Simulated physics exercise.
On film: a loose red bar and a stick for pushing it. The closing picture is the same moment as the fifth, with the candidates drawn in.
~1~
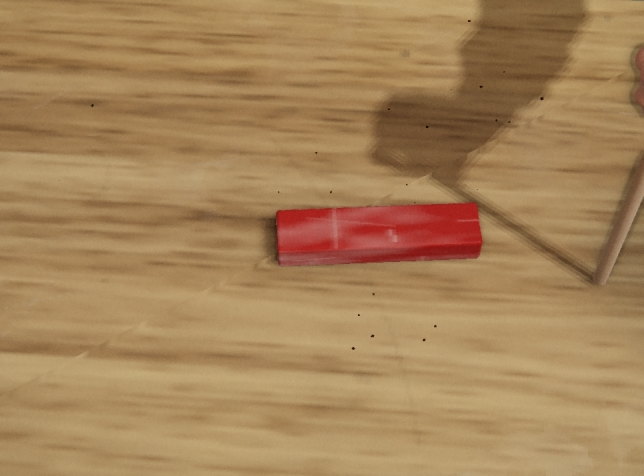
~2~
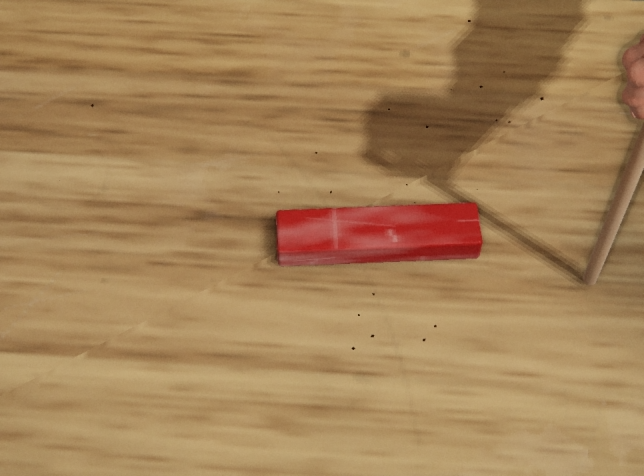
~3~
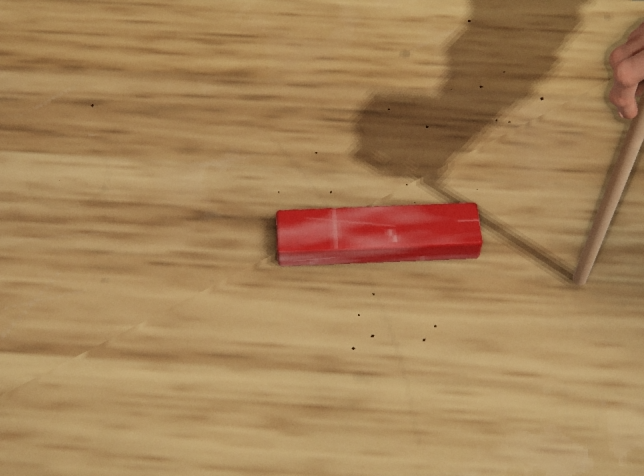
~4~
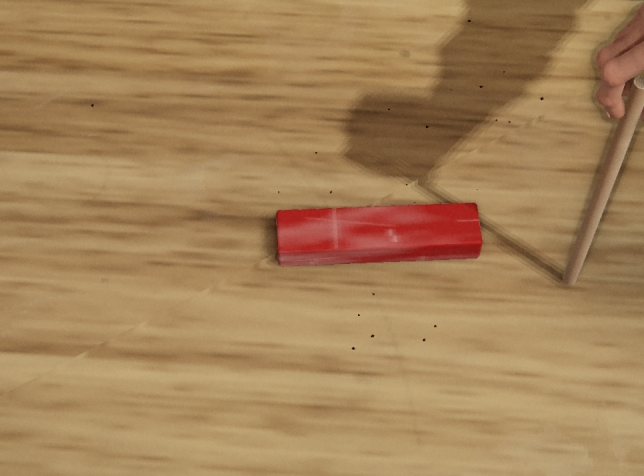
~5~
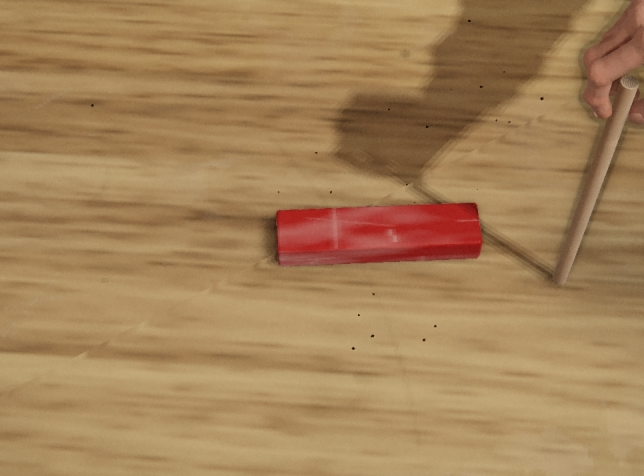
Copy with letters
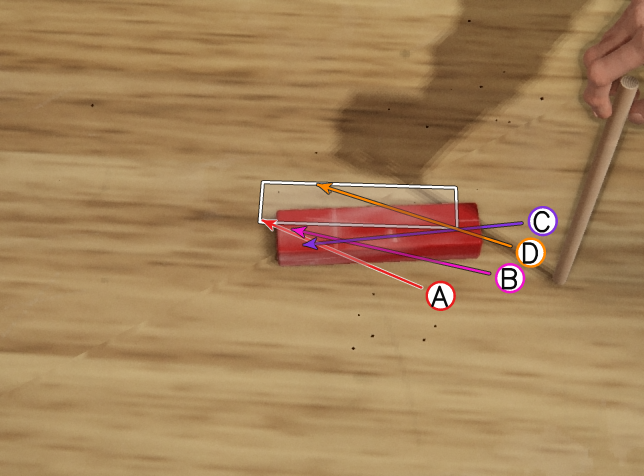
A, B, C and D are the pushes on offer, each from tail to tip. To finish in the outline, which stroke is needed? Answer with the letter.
Only B fits it in.
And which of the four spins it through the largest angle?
D.
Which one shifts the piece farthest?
Stroke C.
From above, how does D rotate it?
It turns anticlockwise.
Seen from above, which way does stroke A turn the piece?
It turns clockwise.
On the marked copy, A from (421, 288) to (263, 220); B from (490, 274) to (293, 229); C from (522, 223) to (304, 245); D from (511, 246) to (318, 185).
Taking B. A third of the way, foot of the stick (416, 258), piece (376, 219).
Two thirds of the way, foot of the stick (346, 243), piece (363, 196).
When it is over, foot of the stick (293, 230), piece (359, 189); it fills the outline.
As for the rest, A leaves the piece out of the outline, at (372, 204); C leaves the piece out of the outline, at (197, 260); D leaves the piece out of the outline, at (269, 250).
